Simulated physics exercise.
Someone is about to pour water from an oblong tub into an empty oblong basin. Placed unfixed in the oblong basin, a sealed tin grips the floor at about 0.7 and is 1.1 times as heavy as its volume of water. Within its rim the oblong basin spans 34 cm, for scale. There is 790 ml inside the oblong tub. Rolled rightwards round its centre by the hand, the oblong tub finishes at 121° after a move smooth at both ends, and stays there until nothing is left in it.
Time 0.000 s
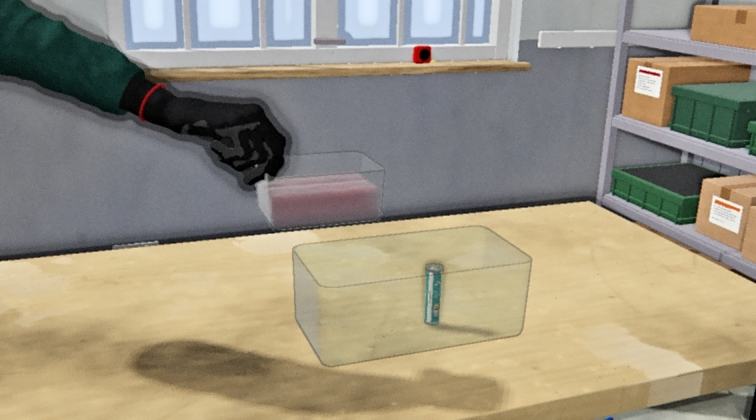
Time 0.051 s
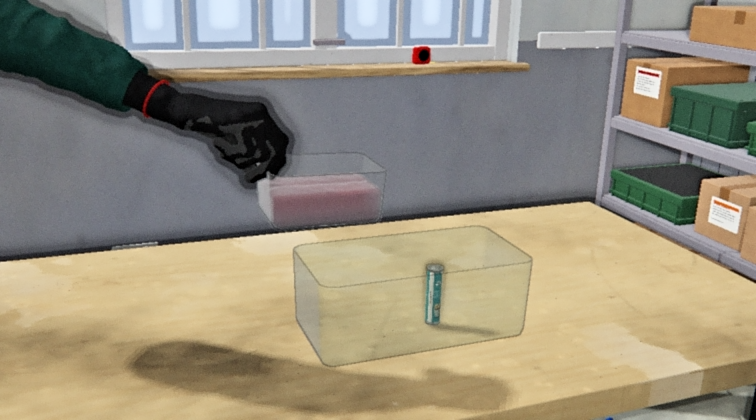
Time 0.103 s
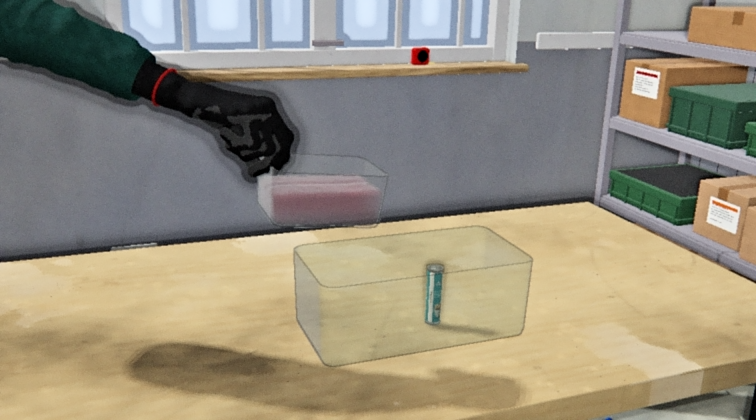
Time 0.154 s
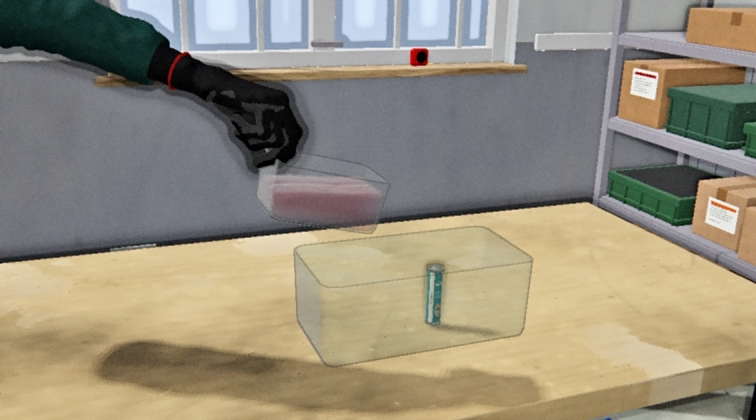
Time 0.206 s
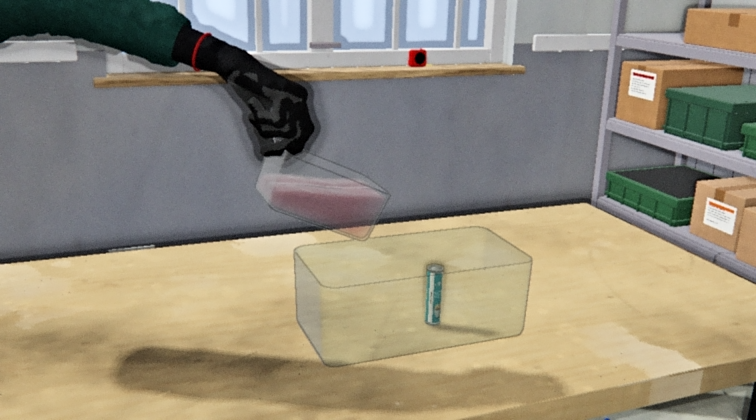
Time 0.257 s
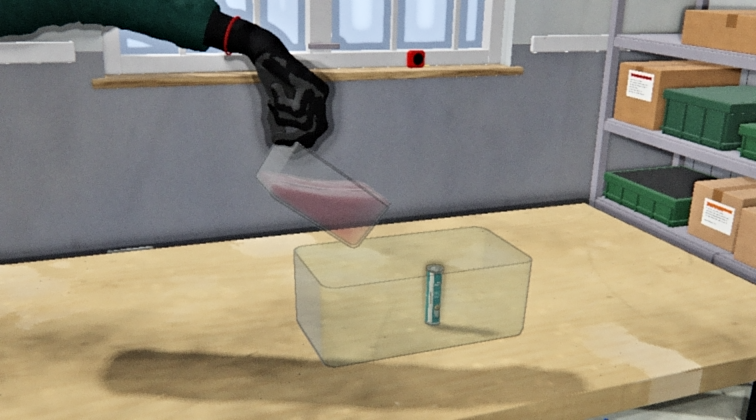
The clip shows a black-gloved hand holding a clear oblong tub of pinkish liquid above a larger clear basin with a small teal tin, on a wooden table; the hand gradually tilts the tub rightwards while the basin stays still.
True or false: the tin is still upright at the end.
True.
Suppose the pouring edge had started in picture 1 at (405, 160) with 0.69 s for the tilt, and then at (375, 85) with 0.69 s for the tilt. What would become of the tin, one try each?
The tin overturns the first time and overturns the second time.
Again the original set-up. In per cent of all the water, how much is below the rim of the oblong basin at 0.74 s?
Roughly 98 %.
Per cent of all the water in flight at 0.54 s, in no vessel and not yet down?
Around 18 in a hundred.
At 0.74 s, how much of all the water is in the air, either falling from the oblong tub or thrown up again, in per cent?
Roughly 2 %.
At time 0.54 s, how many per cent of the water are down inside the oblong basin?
About 72 per cent.
After 0.54 s the tilt is 107° and 10 per cent is still to pour; the tin stands where it began.
After 0.74 s the tilt is 121° and 0 per cent is still to pour; the tin stands where it began.
After 0.96 s the tilt is 121° and 0 per cent is still to pour; the tin stands where it began.
After 1.19 s the tilt is 121° and 0 per cent is still to pour; the tin stands where it began.
In the end the tin stands where it began.
